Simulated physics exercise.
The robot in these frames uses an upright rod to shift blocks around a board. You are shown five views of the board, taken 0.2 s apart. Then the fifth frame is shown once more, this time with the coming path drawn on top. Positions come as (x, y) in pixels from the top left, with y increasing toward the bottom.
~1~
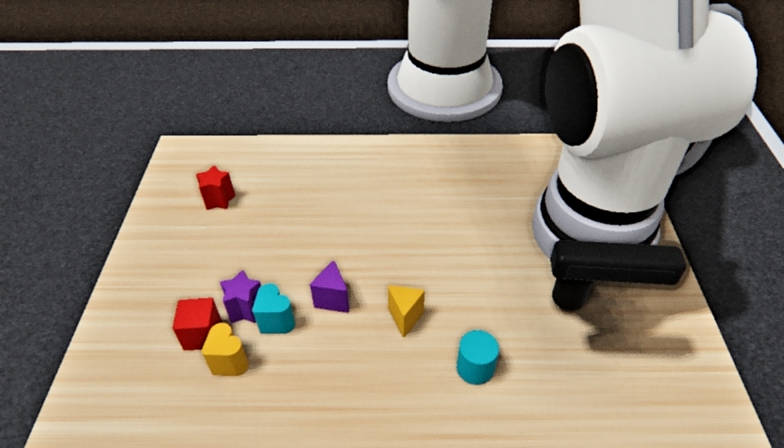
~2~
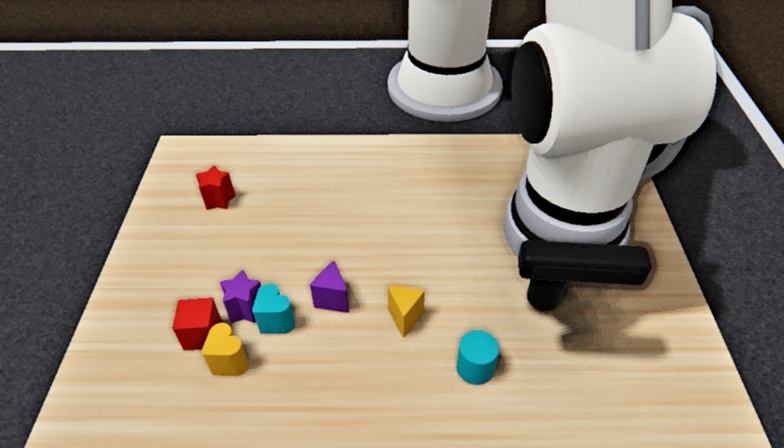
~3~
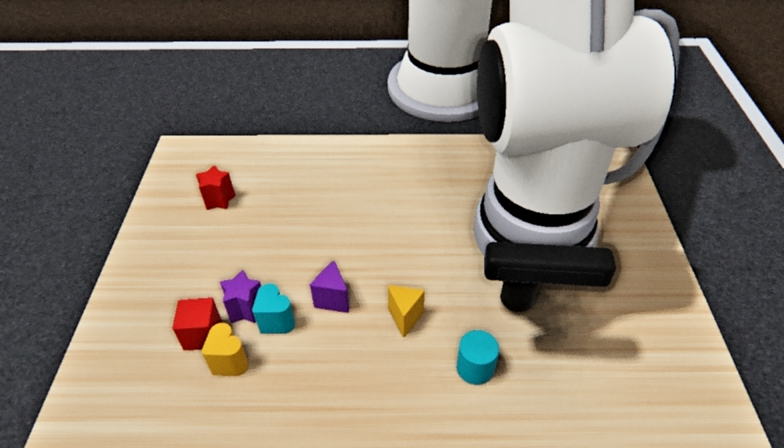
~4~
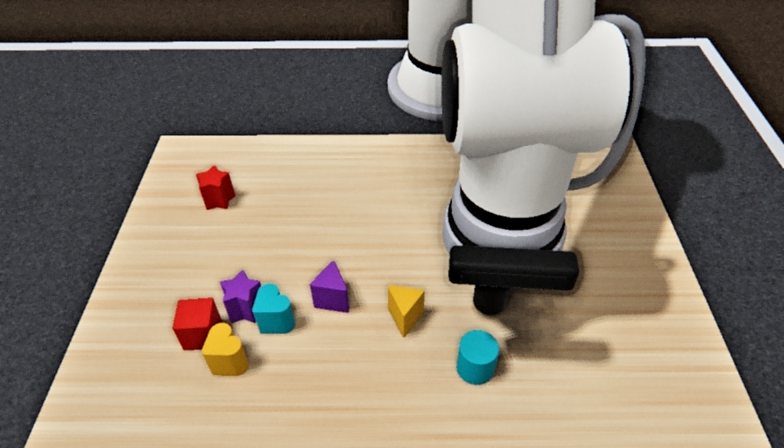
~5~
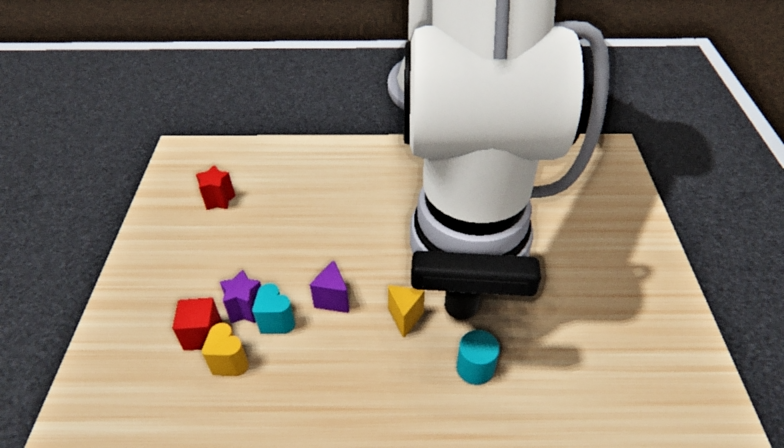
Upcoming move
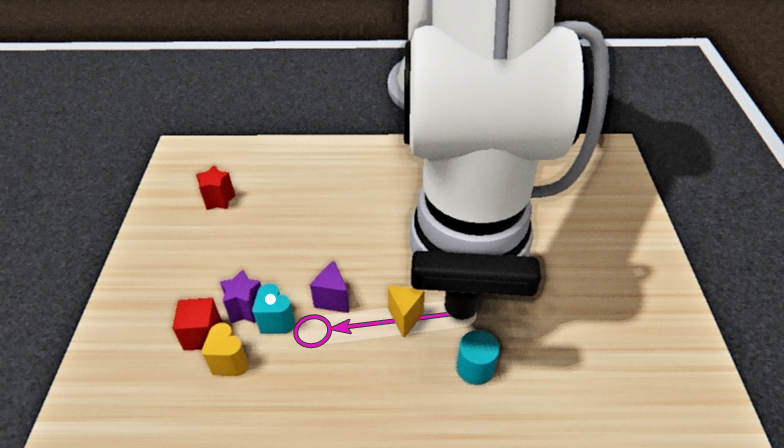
In the video, a white robot arm with a black rod-like tool moves steadily left over a wooden board, ending just above the turquoise cylinder and beside the yellow three-sided block, while all the scattered colored blocks stay still.
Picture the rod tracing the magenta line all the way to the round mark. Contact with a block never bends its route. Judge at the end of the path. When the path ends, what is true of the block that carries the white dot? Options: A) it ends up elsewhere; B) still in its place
A - it ends up elsewhere.
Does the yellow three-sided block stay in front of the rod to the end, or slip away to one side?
The block stays ahead.
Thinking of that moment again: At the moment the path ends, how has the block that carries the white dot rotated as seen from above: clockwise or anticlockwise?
Top view: Clockwise.
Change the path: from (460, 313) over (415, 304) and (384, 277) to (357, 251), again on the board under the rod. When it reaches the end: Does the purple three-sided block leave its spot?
Answer: No.
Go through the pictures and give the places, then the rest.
Rod tip (568, 298); block tops, purple star-shaped block (239, 286); turquoise heart (270, 299); purple three-sided block (330, 278); yellow three-sided block (405, 296), in the first frame.
Rod (543, 298); blocks unchanged, in the second frame.
Rod (517, 299); blocks unchanged, in the third frame.
Rod (489, 302); blocks unchanged, in the fourth frame.
Rod (461, 306); purple star-shaped block (239, 286); turquoise heart (270, 299); purple three-sided block (330, 278); yellow three-sided block (405, 296), in the fifth frame.
Path on the board, from (460, 313) to (313, 331); the dot is on the turquoise heart.
On the path given first. One third of the way, rod (412, 312); yellow three-sided block (383, 298), turned 35° anticlockwise.
Two thirds of the way, rod (362, 318); yellow three-sided block (330, 305), turned 30° anticlockwise.
At the end, rod (311, 324); purple star-shaped block (236, 284); turquoise heart (259, 301), turned 30° clockwise; purple three-sided block in place; yellow three-sided block (280, 320), turned 60° anticlockwise.
